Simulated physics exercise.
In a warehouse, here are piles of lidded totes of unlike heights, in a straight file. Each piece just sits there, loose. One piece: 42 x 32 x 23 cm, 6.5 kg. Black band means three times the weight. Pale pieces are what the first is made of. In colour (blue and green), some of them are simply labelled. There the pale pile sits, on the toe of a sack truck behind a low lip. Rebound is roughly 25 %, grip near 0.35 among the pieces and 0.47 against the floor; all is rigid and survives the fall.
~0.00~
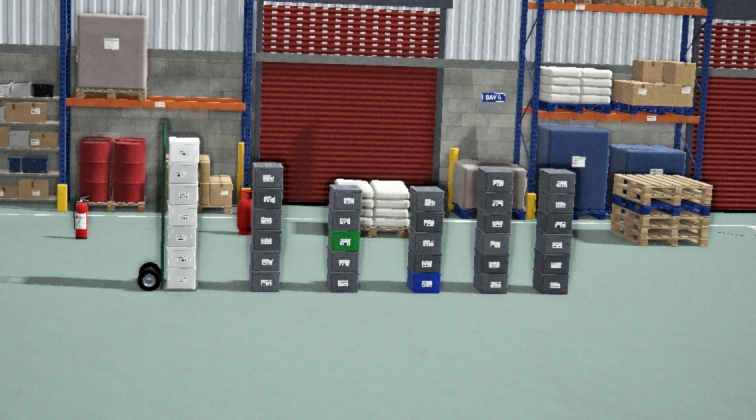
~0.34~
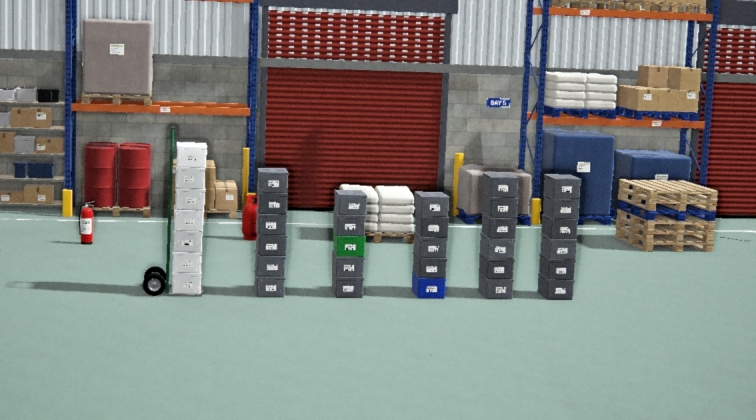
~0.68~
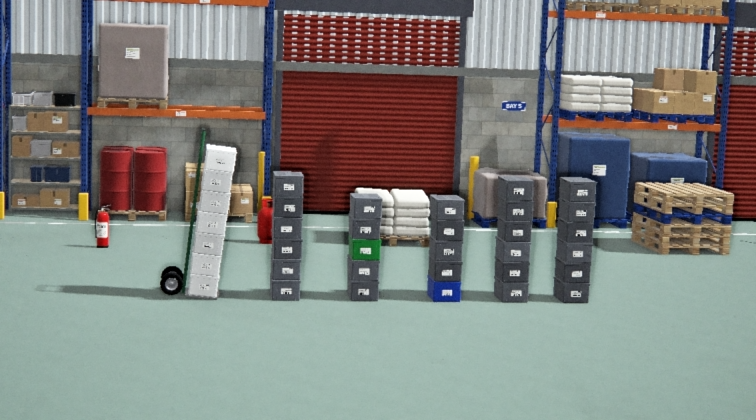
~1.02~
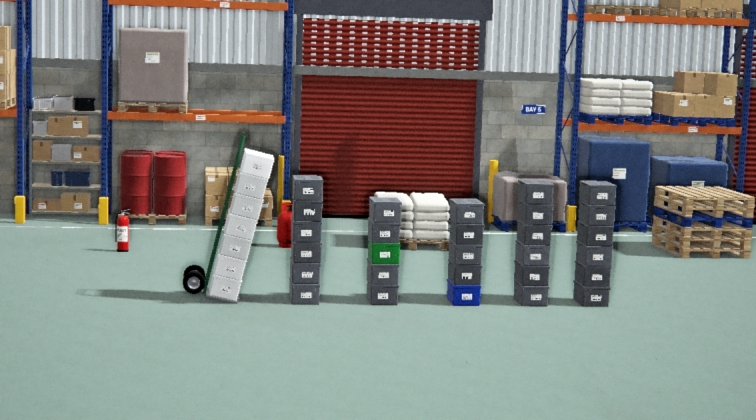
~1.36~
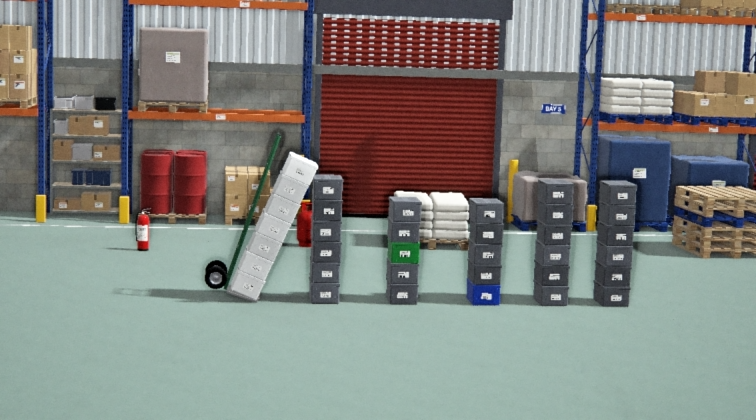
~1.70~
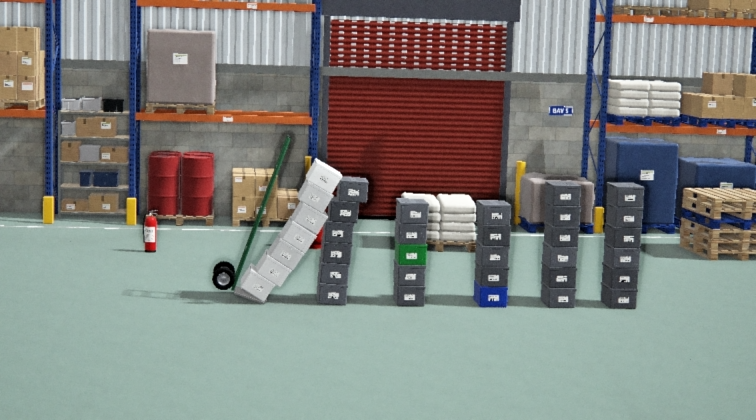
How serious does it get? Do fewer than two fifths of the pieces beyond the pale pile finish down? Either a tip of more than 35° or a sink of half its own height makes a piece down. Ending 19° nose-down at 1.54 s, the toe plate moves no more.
No, more than two fifths of them do.
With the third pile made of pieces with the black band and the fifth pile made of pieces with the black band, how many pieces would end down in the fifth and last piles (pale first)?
Result: Fifth pile 6, last pile 6.
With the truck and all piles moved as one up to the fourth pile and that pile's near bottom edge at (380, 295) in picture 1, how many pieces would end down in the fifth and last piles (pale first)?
In that case fifth pile 0 and last pile 0.
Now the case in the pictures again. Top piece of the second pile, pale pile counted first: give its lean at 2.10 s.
20°.
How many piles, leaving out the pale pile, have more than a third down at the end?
I make it 5 of the piles.
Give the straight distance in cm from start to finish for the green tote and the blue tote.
For green it's 80 cm, and for blue it's 10 cm.
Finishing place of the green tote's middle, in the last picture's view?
Somewhere around pixel (475, 277).
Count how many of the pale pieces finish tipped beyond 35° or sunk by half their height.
The answer is 7 pale pieces.
Around 2.10 s, 7 of the pale pile down; none of the 28 other totes down, 7 disturbed.
Around 2.60 s, 7 of the pale pile down; 6 of the 28 other totes down; green tote tipped 27°.
Around 3.72 s, 7 of the pale pile down; 16 of the 28 other totes down; blue tote tipped 36°; green tote tipped 36°, 27 cm lower.
Around 4.56 s, 7 of the pale pile down; 28 of the 28 other totes down; blue tote tipped 36°; green tote tipped 36°, 27 cm lower.
Finally (5.6 s), 7 of the pale pile down; 28 of the 28 other totes down; green tote tipped 36°, 27 cm lower; blue tote tipped 36°. That is 100 per cent. Seen by the last camera, middles, green tote near (475, 277), blue tote near (501, 288).
